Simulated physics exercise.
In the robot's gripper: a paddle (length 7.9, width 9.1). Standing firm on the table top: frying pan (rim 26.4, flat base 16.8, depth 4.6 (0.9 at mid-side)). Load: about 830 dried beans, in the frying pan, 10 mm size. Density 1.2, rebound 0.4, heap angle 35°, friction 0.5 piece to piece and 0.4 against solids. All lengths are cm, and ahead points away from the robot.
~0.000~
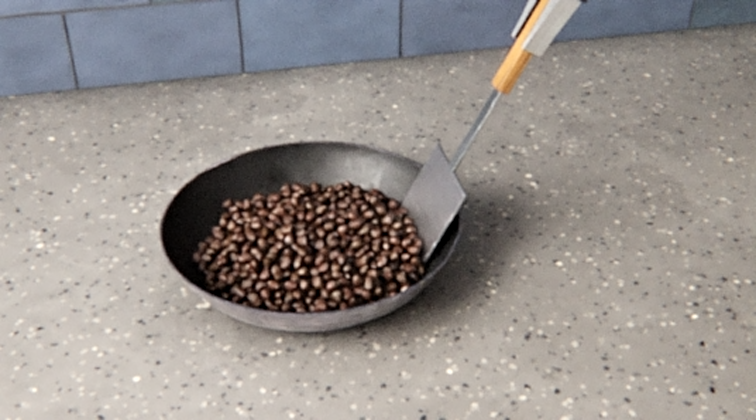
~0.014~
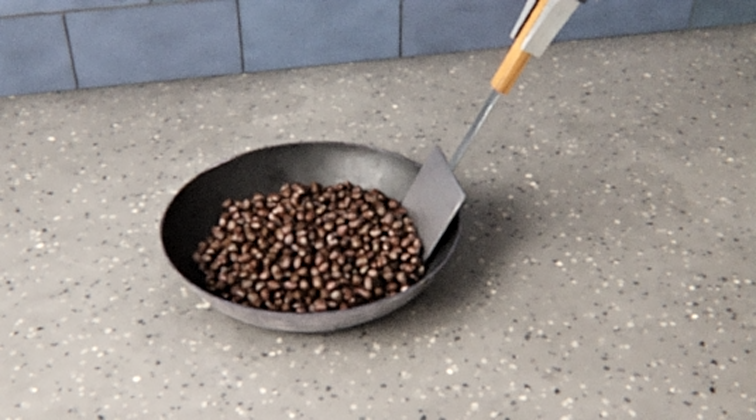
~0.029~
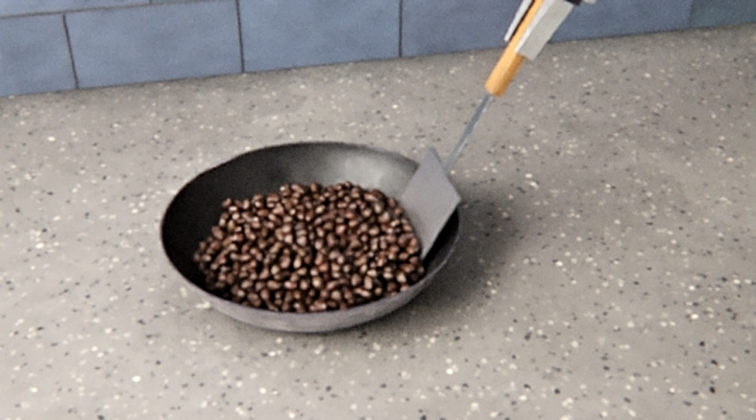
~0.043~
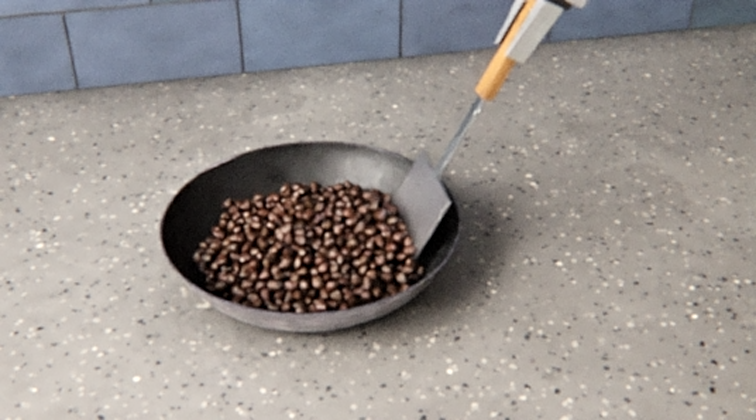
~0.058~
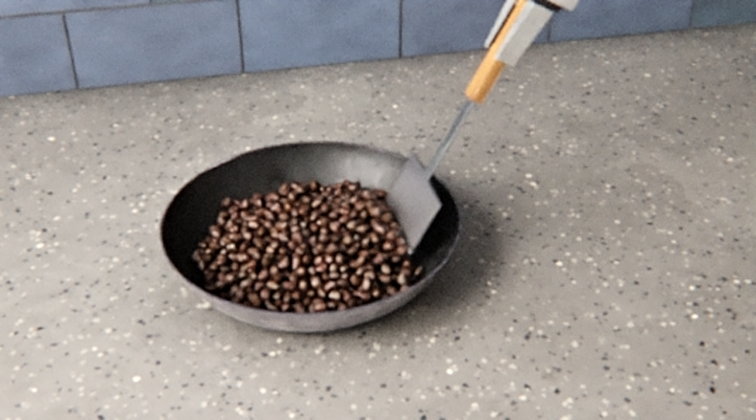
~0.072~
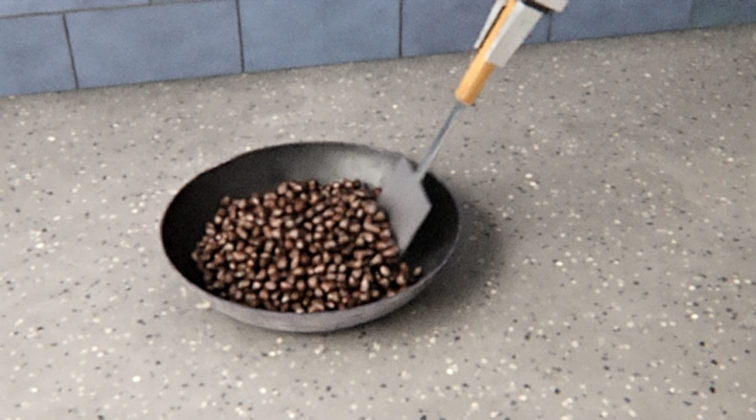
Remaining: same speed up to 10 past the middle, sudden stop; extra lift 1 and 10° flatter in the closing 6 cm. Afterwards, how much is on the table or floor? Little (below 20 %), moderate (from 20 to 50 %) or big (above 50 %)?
Answer: Moderate; from 20 to 50 % of the dried beans finish on the table or floor.
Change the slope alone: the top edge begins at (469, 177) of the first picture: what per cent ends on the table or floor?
About 30 per cent.
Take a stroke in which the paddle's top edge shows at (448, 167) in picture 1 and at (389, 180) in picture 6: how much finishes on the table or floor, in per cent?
About 45 per cent.
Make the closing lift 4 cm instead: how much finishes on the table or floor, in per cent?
About 25 per cent.
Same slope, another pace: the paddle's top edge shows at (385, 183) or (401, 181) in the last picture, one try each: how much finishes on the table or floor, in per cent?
About 40 and 35 per cent.
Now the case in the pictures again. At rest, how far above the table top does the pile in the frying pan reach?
Roughly 5.5 cm.
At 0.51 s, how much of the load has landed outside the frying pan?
Some 30 per cent.
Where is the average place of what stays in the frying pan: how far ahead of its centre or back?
About 4.0 cm ahead.
After 0.17 s, sloping 62°, highest piece 4 above the table; 828 in the frying pan.
After 0.26 s, sloping 59°, highest piece 7 above the table; 820 in the frying pan, 8 on the blade or in flight.
After 0.51 s, sloping 52°, highest piece 7 above the table; 570 in the frying pan, 234 on the table or floor, 24 on the blade or in flight.
After 1.56 s, sloping 52°, highest piece 5 above the table; 568 in the frying pan, 260 on the table or floor.
At rest, 568 in the frying pan, 260 on the table or floor. That is 31 % on the table or floor.
